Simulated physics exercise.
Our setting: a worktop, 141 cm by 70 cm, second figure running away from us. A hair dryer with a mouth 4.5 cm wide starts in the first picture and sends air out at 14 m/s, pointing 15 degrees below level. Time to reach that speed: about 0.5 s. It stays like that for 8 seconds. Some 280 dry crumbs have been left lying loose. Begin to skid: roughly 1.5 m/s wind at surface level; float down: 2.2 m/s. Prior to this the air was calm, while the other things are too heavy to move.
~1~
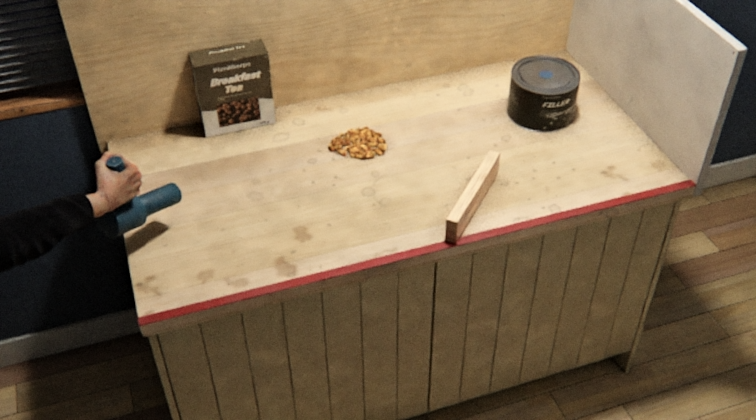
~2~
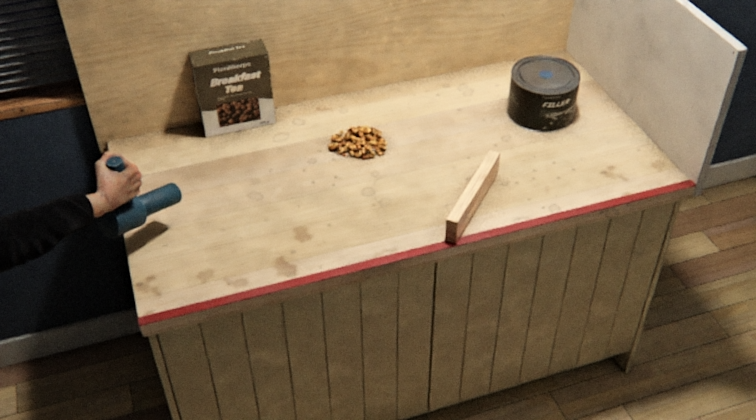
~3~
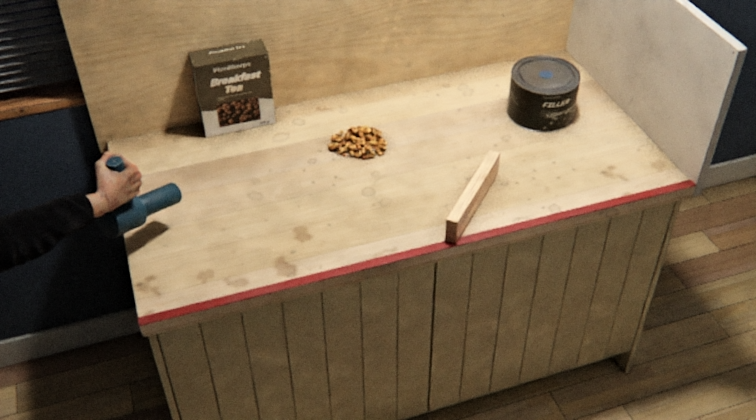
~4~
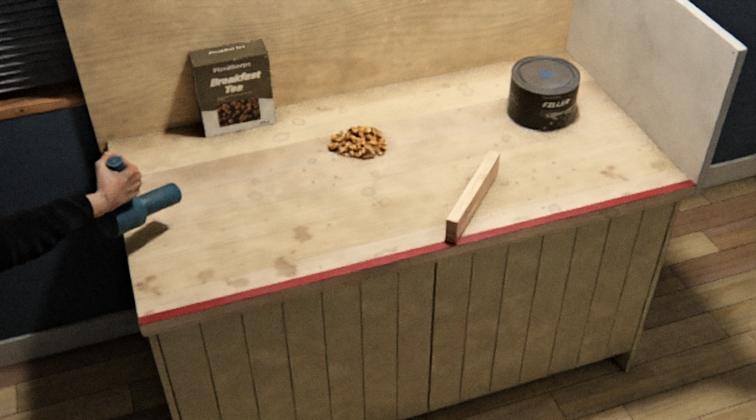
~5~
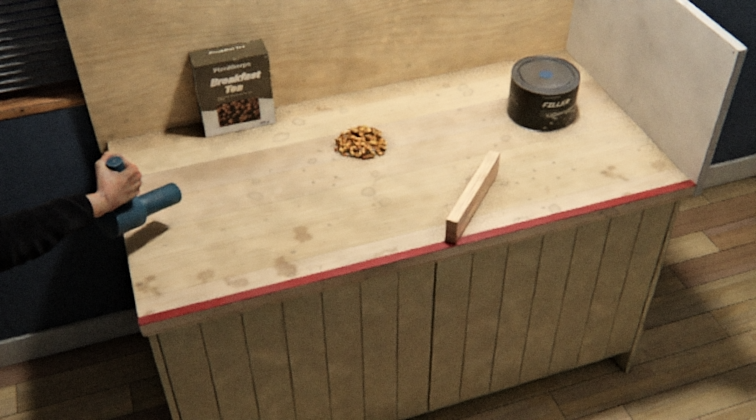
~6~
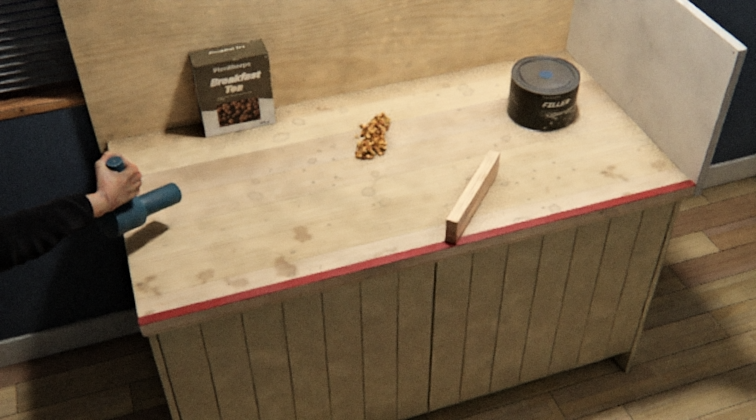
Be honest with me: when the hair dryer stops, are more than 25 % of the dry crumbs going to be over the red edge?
The loss over that edge exceeds a quarter.
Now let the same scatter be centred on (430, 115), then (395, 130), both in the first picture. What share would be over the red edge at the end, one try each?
Taking the two spots in order, I'd say around 40 percent and then 60 percent.
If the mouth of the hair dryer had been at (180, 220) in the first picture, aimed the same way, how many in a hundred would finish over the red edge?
That would come to roughly 60 %.
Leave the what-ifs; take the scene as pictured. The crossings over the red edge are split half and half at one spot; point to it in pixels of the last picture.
I'd say roughly (686, 188).
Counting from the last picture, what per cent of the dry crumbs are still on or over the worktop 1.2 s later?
Estimated share: Close to 70 percent.
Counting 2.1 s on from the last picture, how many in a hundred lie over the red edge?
I'd put it at about 50 percent.
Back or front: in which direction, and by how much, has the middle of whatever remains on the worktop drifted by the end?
The middle sits nearer the rear edge now, some 10 cm away from where it began.
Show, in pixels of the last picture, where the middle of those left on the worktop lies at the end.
(574, 87).
Then, 1.2 s after the last picture, 73 % are on the move or not yet settled, 27 % are over the red edge; the middle of those still in play is near (580, 80).
Then, 2.1 s after the last picture, 45 % are on the move or not yet settled, 46 % are over the red edge; the middle of those still in play is near (566, 44).
Then, 4.0 s after the last picture, 38 % are on the move or not yet settled, 52 % are over the red edge; the middle of those still in play is near (564, 47).
Then, 7.6 s after the last picture, at the end, 60 % are over the red edge; the middle of those still in play is near (574, 87).
